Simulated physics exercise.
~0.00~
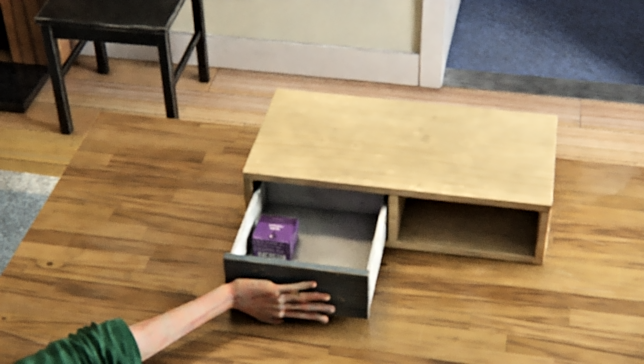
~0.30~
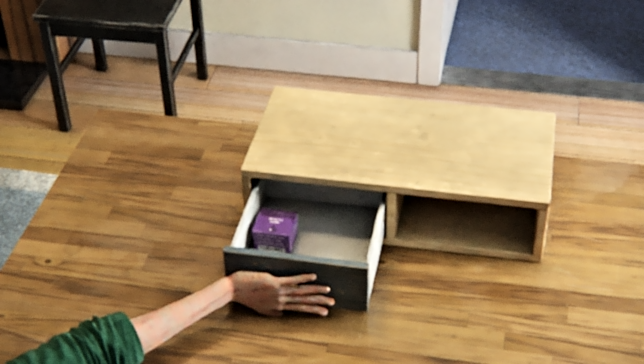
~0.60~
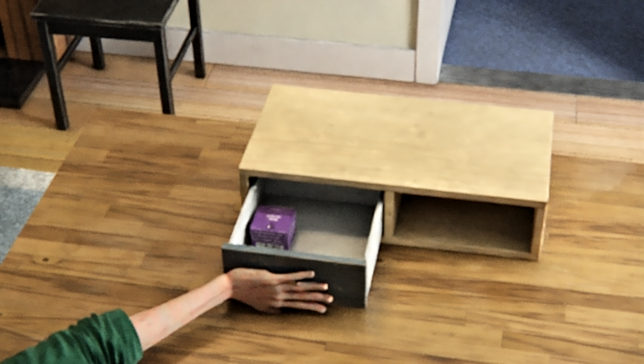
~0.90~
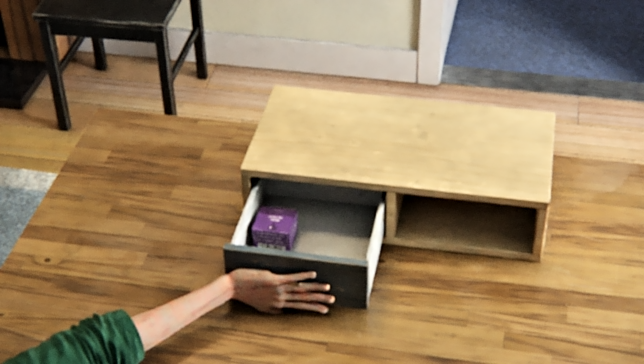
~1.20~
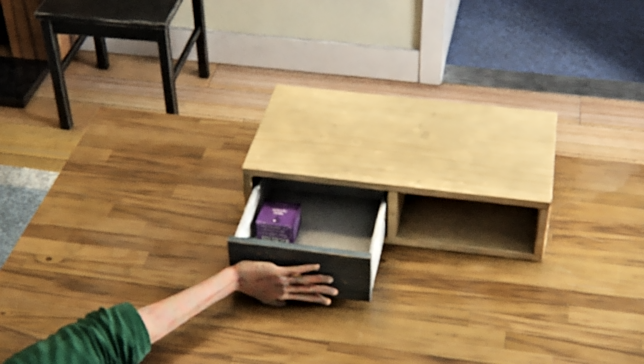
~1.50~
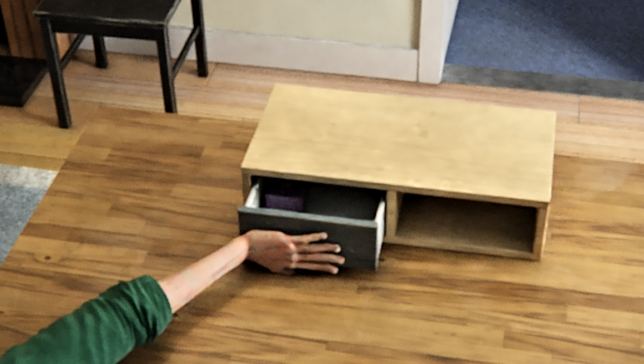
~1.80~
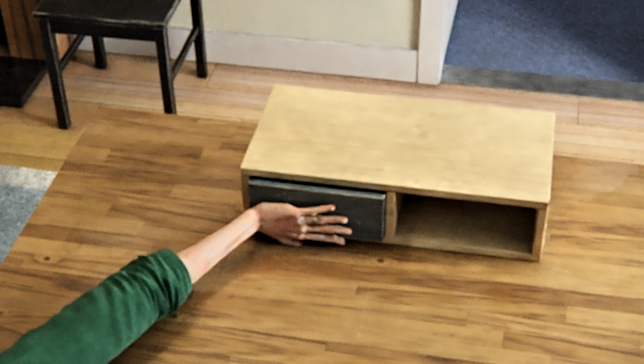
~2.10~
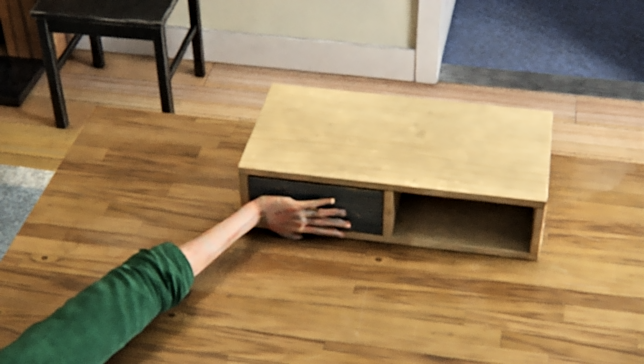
On a wooden floor, a green-sleeved arm pushing a dark-fronted drawer holding a purple carton into a low chest until it shuts flush.
